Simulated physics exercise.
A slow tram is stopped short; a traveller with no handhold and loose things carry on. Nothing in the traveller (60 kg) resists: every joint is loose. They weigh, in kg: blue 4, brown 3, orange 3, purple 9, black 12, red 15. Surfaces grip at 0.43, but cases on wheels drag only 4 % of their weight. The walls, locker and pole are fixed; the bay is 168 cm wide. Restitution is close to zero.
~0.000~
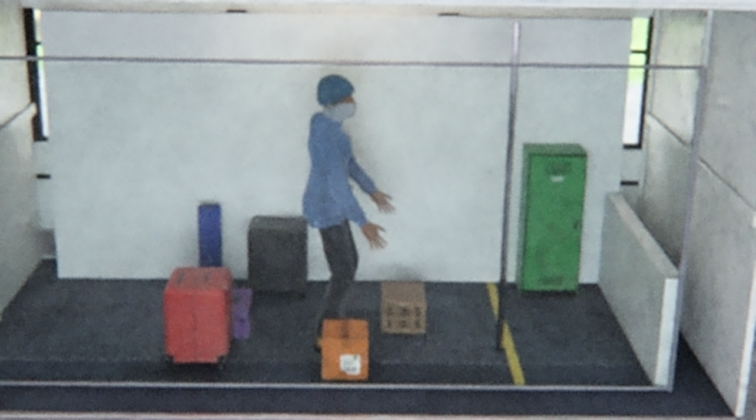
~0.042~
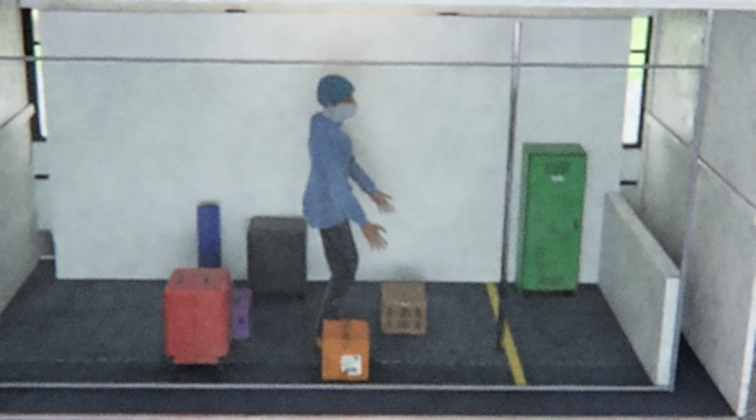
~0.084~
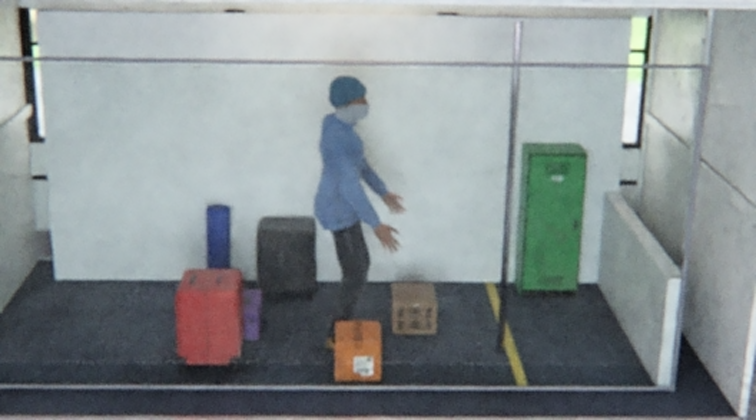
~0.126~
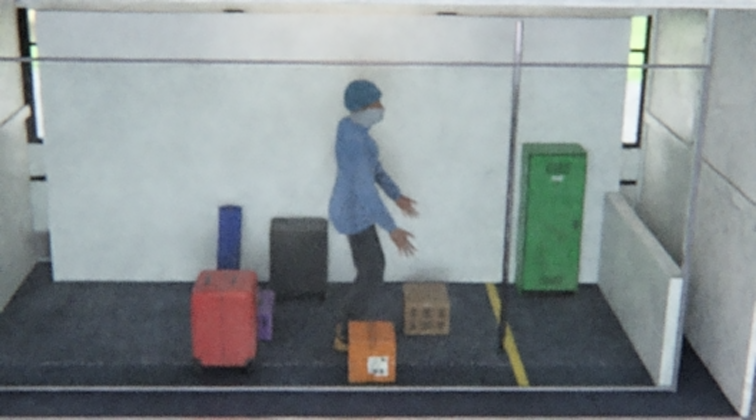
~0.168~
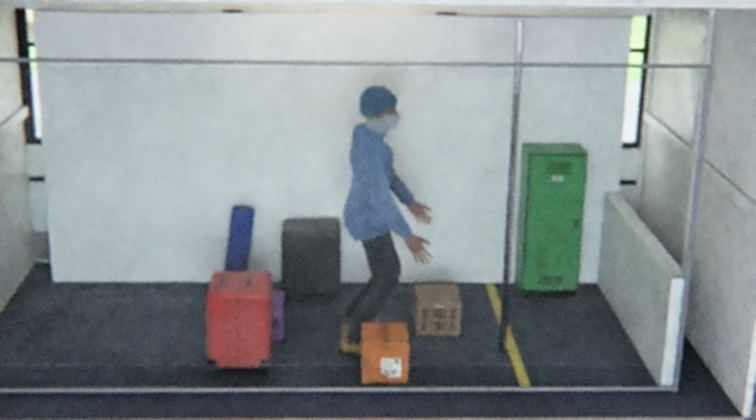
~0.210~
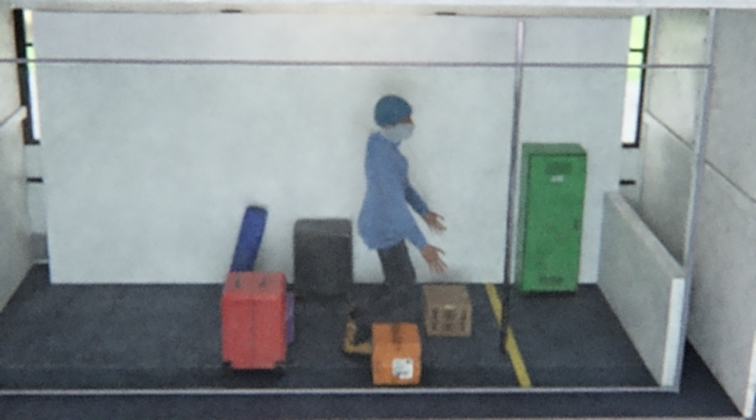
To begin with, a masked figure in a blue top stands with hands held out among a red case, dark case, blue roll and boxes, all still. Then figure and loose items slide slowly right together, the roll tilting rightward and the figure sinking slightly at the knees, while the green locker stays put.
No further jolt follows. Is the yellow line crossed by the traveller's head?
Here the traveller's head ends beyond the yellow line.
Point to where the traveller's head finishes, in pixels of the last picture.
Near (557, 328).
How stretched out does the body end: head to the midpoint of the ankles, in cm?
About 100 cm.
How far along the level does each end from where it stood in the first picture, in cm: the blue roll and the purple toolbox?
Moved: Blue roll 60, purple toolbox 50.
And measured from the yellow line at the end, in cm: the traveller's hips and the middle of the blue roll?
Traveller's hips 10 short, blue roll 130 short.
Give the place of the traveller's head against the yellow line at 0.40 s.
About 40 cm short of it.
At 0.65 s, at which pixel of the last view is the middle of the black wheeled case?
Near (445, 260).
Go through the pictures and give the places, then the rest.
The first picture shows traveller's head (332, 109), purple toolbox (233, 313), orange carton (345, 349), yellow line (519, 379).
The second picture shows traveller's head (332, 109), purple toolbox (233, 313), orange carton (346, 350).
The third picture shows traveller's head (344, 110), purple toolbox (243, 314), orange carton (358, 351).
The fourth picture shows traveller's head (359, 114), purple toolbox (255, 315), orange carton (372, 351).
The fifth picture shows traveller's head (375, 120), purple toolbox (266, 316), orange carton (385, 352).
The sixth picture shows traveller's head (390, 129), orange carton (396, 353), yellow line (525, 381). Everything loose set off at about 2.1 m/s.
After 0.40 s the traveller's head is 38 cm short of the yellow line, near (456, 187) in the last picture's view.
After 0.65 s the traveller's head is 15 cm past the yellow line, near (541, 240) in the last picture's view; the purple toolbox 126 cm short of the yellow line, tilted 0°.
After 1.05 s the traveller's head is 24 cm past the yellow line, near (547, 321) in the last picture's view.
When all is still (2.9 s), blue roll stops short of the yellow line; brown crate crosses the yellow line; orange carton stops short of the yellow line; purple toolbox stops short of the yellow line; black wheeled case stops short of the yellow line; red wheeled case stops short of the yellow line; traveller's head crosses the yellow line.
